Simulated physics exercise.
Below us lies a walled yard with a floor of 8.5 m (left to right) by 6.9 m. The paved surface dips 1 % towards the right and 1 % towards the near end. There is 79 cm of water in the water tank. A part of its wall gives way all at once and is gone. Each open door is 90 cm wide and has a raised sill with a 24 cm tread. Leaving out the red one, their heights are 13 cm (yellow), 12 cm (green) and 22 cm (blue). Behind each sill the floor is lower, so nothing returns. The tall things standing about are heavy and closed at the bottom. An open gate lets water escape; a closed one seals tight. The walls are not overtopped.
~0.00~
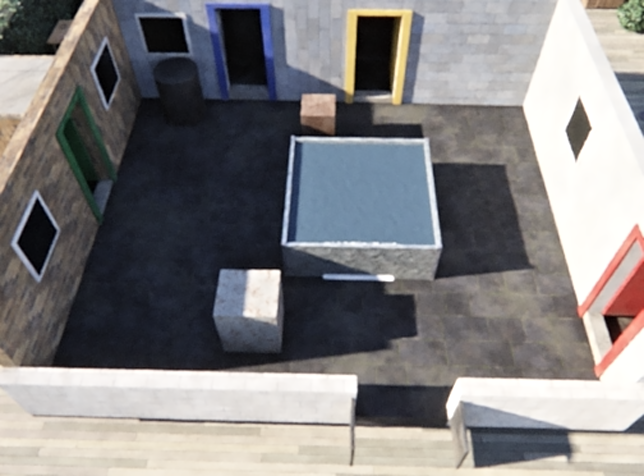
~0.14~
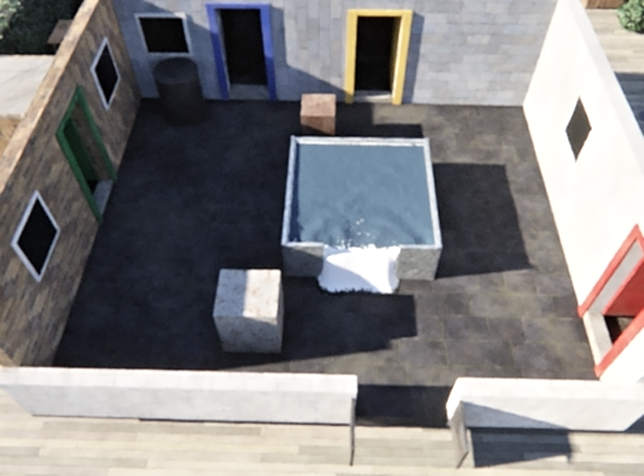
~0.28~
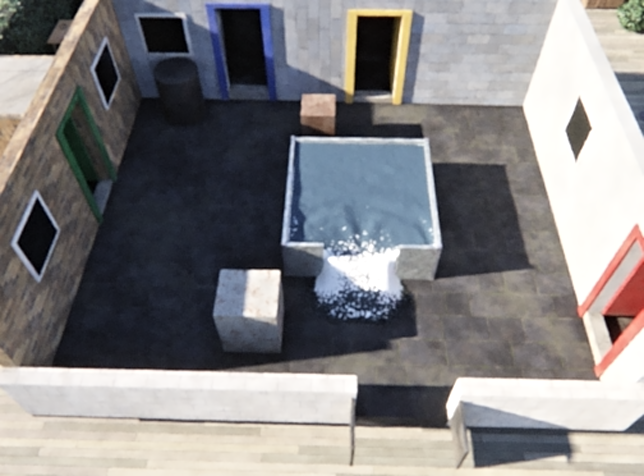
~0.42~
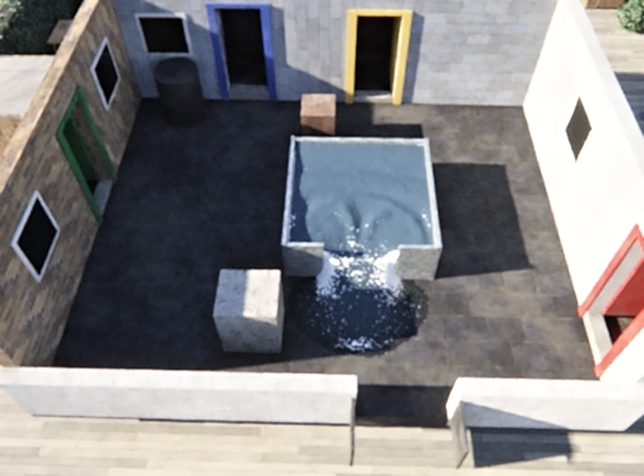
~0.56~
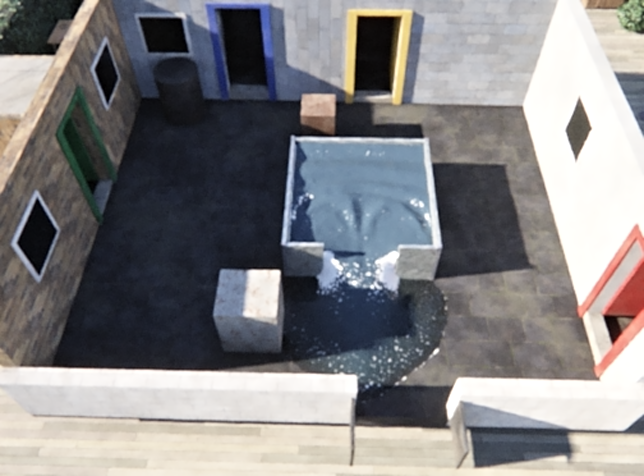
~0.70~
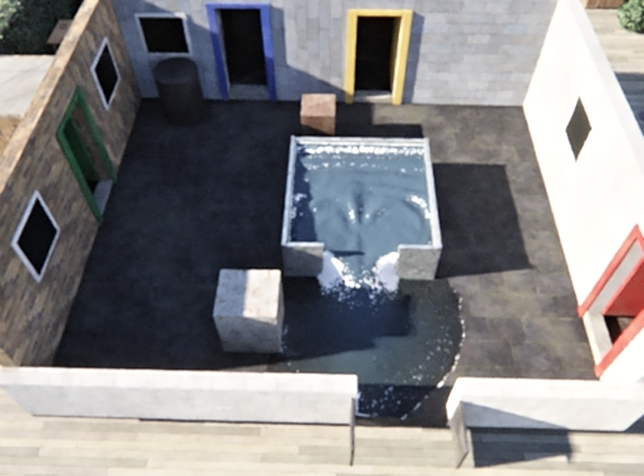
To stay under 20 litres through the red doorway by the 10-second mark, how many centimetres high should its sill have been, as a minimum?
At least 9 cm or so.
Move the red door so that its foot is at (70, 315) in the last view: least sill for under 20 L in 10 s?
About 13.5 cm.
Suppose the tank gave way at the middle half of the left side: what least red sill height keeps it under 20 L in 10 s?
Then roughly 8.5 cm.
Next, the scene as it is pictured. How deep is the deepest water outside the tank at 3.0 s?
Up to some 33 cm.
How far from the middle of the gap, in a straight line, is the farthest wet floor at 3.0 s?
Roughly 5.2 m.
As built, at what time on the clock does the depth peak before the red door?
At about 3.0 s.
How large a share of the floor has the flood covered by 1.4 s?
Some 15 per cent of it.
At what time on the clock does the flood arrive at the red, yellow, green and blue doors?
Red 2.2 s, yellow 9.0 s, green 3.6 s, blue 7.0 s.
After 1.4 s water covers 15 % of the floor, deepest (50 cm) near (363, 280); it has not reached the red door.
After 3.0 s water covers 30 % of the floor, deepest (33 cm) near (330, 399); 14 cm at the red door, 0 litres in over its 17 cm sill.
After 10.0 s water covers 95 % of the floor, deepest (12 cm) near (330, 399); 7 cm at the red door, 0 litres in over its 17 cm sill.
At the red door as built, the water arrived by 2.3 s and peaked near 14 cm at 3.0 s.
With a sill of 7.5 cm, 34 litres would have come in within the 10 s; with 10 cm, 13 litres. So under 20 litres takes about 9 cm.
